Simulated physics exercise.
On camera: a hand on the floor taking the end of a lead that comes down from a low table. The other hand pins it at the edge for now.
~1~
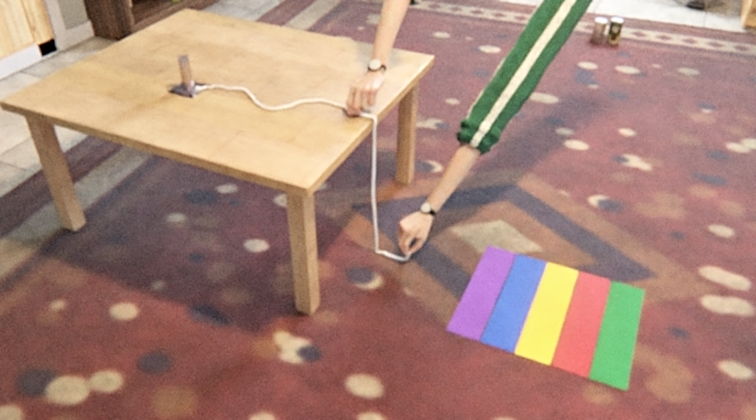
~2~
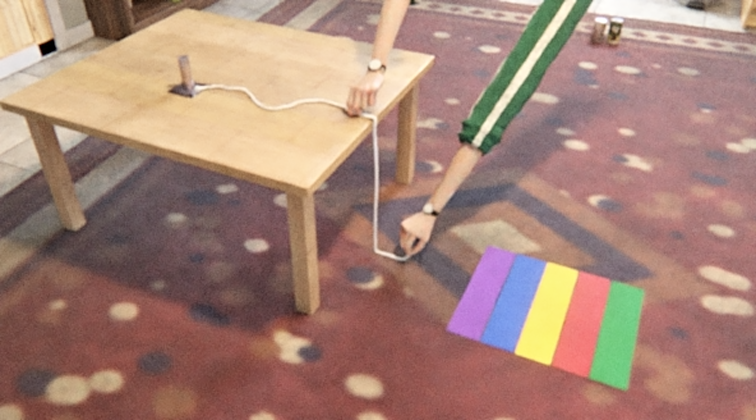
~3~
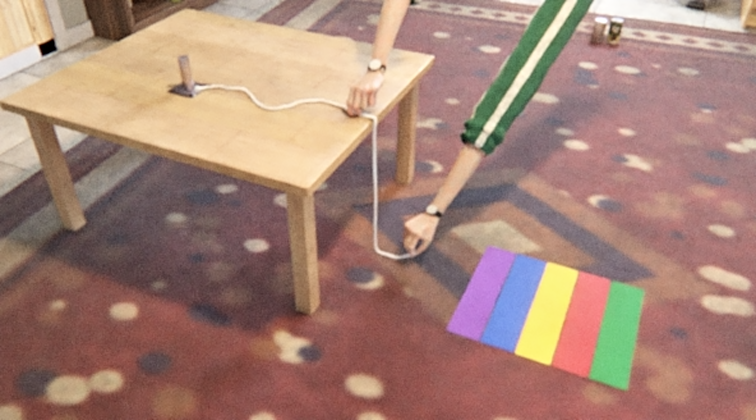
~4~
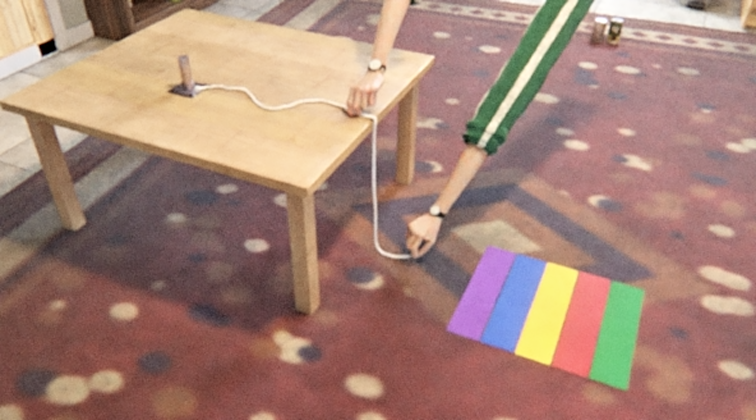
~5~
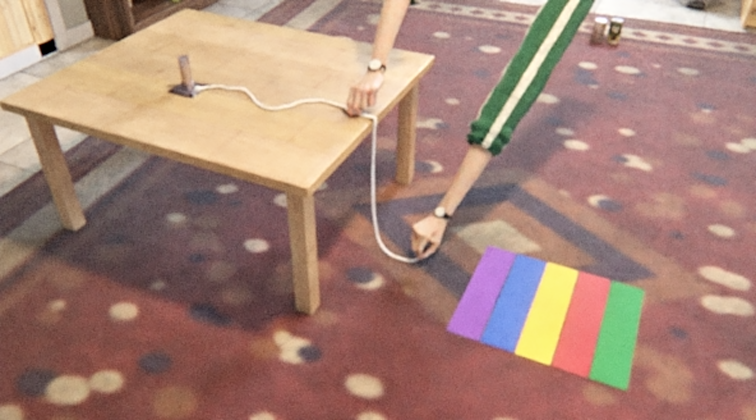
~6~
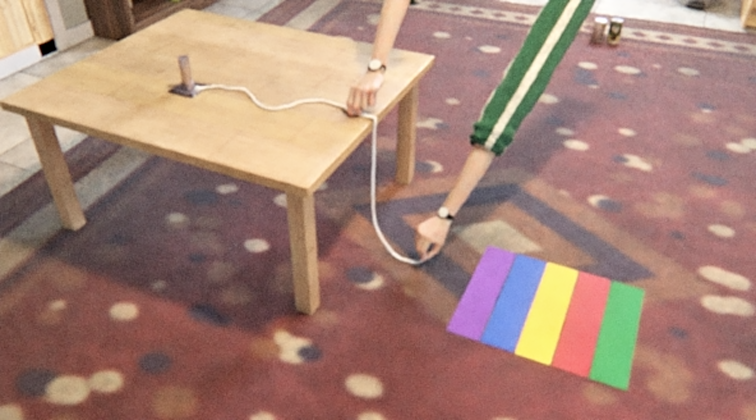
A hand draws the white cord's lower end slightly right across the patterned carpet.
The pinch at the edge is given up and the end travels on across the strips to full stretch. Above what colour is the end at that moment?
It gets as far as the yellow strip.
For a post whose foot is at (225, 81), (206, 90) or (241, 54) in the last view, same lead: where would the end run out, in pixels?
Try by try, around (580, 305), (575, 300) and (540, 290).
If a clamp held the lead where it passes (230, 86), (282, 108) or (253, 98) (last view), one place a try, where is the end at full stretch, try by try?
About (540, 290), (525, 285) and (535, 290).
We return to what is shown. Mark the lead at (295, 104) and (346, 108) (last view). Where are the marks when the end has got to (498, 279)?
They go to (320, 109) and to (372, 123).
Soon after, end near (498, 279); over purple.
Then, end near (532, 289); over blue.
At full stretch, end near (552, 295); over yellow. The yellow one.
